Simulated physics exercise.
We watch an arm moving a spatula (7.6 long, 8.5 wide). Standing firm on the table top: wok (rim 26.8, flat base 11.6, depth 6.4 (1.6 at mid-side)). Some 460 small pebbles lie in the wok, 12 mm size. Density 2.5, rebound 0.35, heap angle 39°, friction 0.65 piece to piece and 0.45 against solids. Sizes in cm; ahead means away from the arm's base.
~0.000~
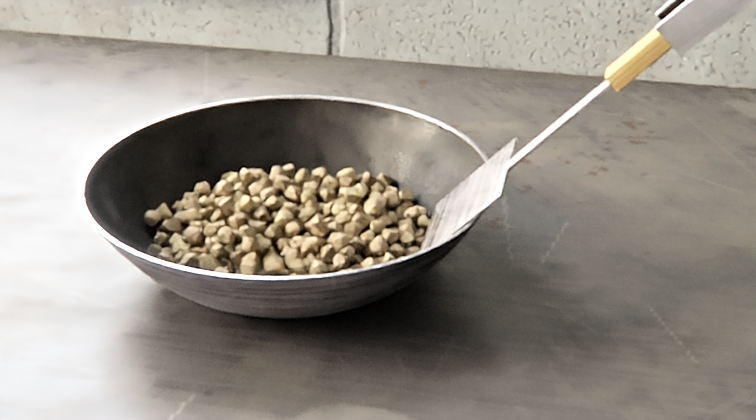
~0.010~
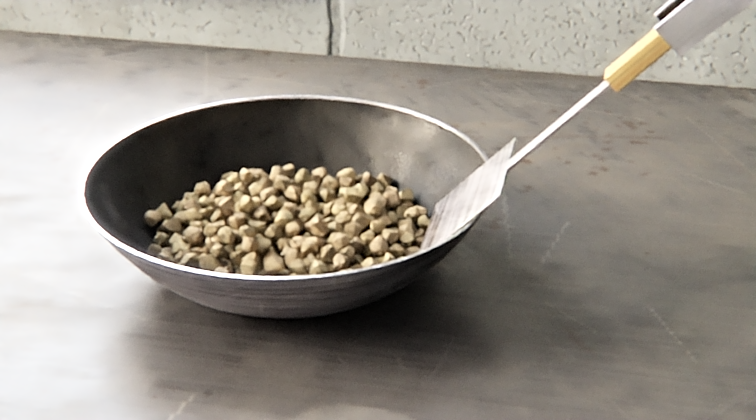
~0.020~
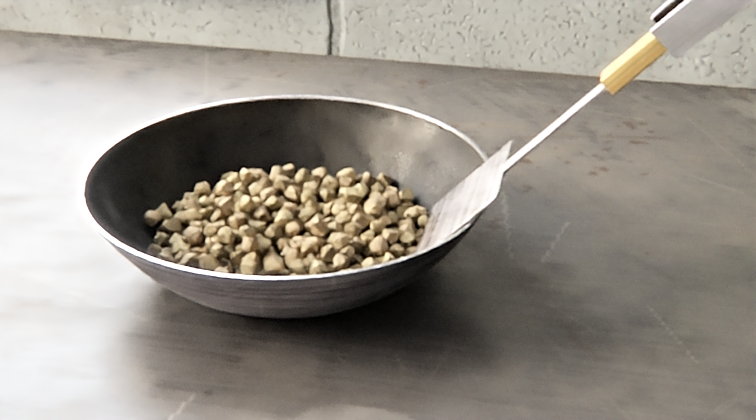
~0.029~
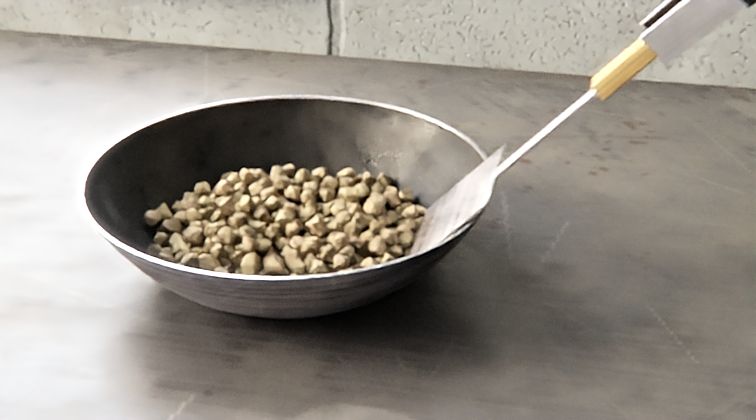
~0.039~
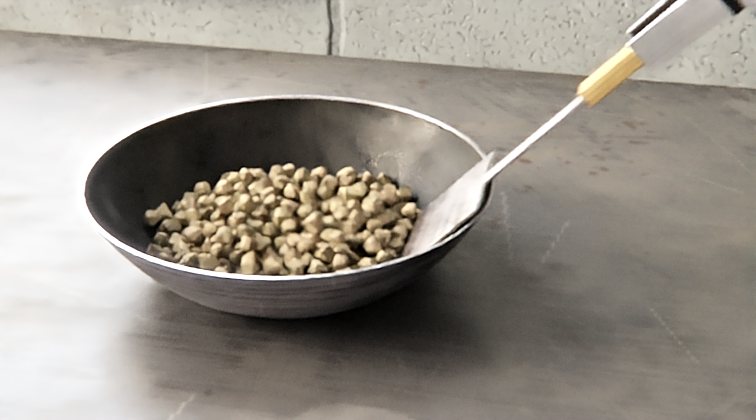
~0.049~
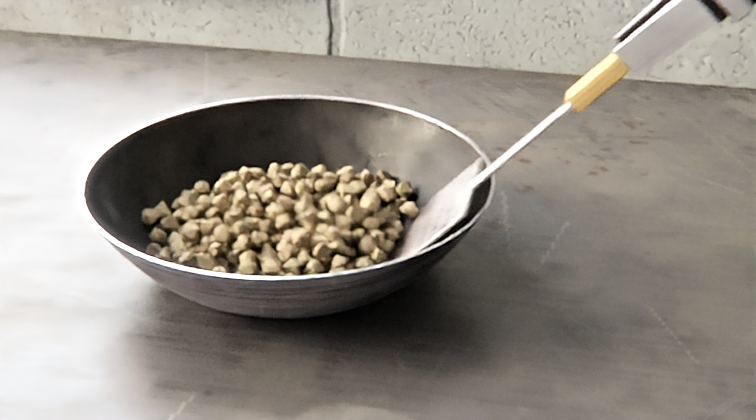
A spatula held by an arm slides down and left into pebbles in a wok.
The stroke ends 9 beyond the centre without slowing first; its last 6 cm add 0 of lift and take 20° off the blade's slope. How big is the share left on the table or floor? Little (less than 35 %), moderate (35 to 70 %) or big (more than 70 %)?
A little share, less than 35 %, ends on the table or floor.
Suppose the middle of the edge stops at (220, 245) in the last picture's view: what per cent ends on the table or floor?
Some 5 per cent.
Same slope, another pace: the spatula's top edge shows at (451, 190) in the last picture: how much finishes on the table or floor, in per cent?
Some 35 per cent.
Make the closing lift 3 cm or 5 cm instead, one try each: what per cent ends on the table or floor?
Some 40 and 35 per cent.
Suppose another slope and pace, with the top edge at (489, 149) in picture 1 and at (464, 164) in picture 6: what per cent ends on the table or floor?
About 25 per cent.
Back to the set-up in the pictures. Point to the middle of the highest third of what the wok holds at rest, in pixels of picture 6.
Around (154, 176).
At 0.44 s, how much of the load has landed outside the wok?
Some 20 per cent.
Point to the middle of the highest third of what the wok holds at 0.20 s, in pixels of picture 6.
At about (155, 173).
After 0.13 s, sloping 47°, highest piece 6 above the table; 464 in the wok.
After 0.20 s, sloping 42°, highest piece 9 above the table; 458 in the wok, 6 on the blade or in flight.
After 0.44 s, sloping 27°, highest piece 8 above the table; 354 in the wok, 95 on the table or floor, 15 on the blade or in flight.
After 1.49 s, sloping 27°, highest piece 8 above the table; 353 in the wok, 111 on the table or floor.
At rest, 353 in the wok, 111 on the table or floor. That is 24 % on the table or floor.
